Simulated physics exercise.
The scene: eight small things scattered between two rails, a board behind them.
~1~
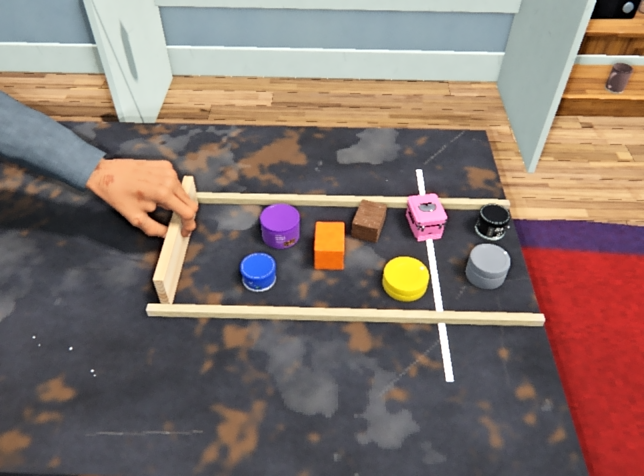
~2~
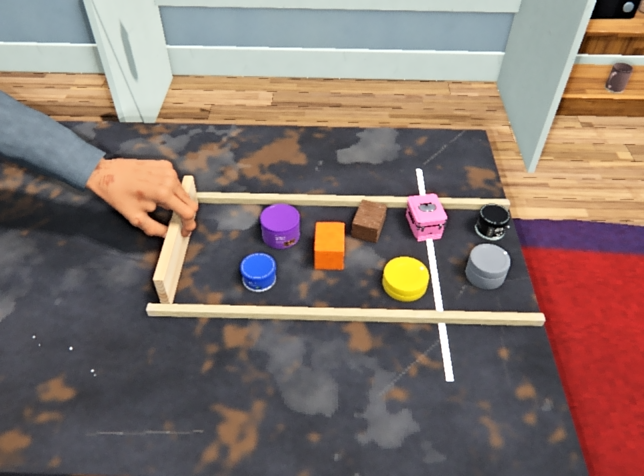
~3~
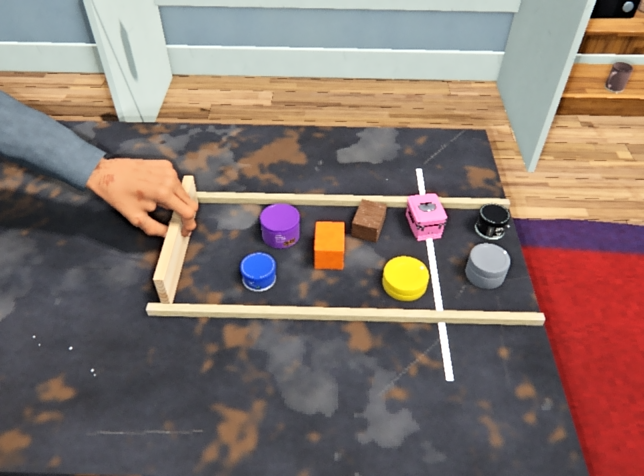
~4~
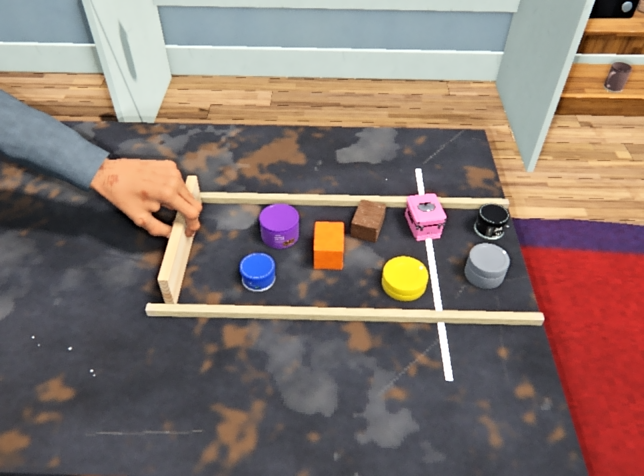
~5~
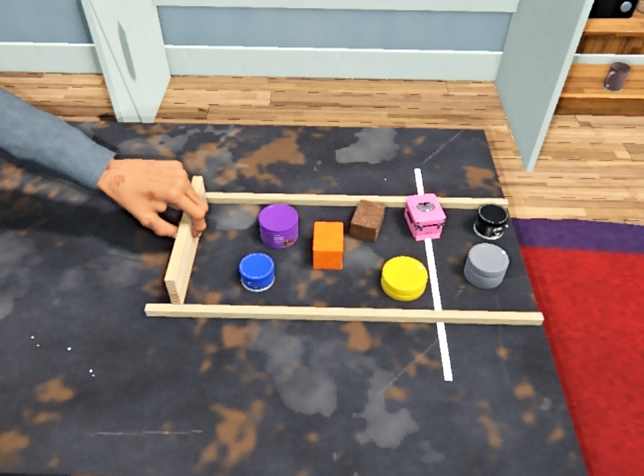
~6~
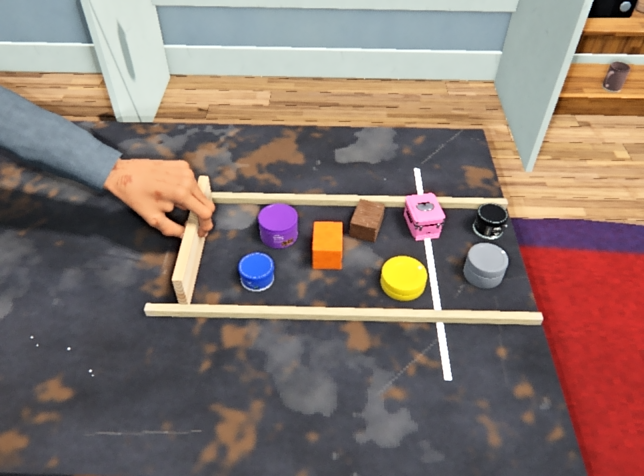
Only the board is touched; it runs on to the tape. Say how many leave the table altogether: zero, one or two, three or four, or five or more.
Outcome: The number that fall off is one or two.
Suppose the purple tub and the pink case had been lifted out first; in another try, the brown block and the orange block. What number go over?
0 in the first case, 0 in the second.
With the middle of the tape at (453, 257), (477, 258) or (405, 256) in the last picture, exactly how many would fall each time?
It would be 2, 4 and 0.
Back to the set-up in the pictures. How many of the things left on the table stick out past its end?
Overhanging: 1.
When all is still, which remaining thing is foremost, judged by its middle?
That is the pink case.
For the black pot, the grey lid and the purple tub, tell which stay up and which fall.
The black pot goes over; the grey lid remains up; the purple tub stays on.
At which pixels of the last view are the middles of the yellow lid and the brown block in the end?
First (494, 294), then (471, 217).
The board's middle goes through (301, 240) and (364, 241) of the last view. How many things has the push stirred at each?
At the one place 3, at the other 6.
Early on, none off yet; black pot at rest near (490, 221); grey lid at rest near (485, 266); pink case at rest near (423, 216).
A while later, none off yet; black pot at rest near (490, 221); grey lid at rest near (485, 266); pink case travelled a little near (435, 214).
Finally, the number that fall off is one or two; lost, black pot.
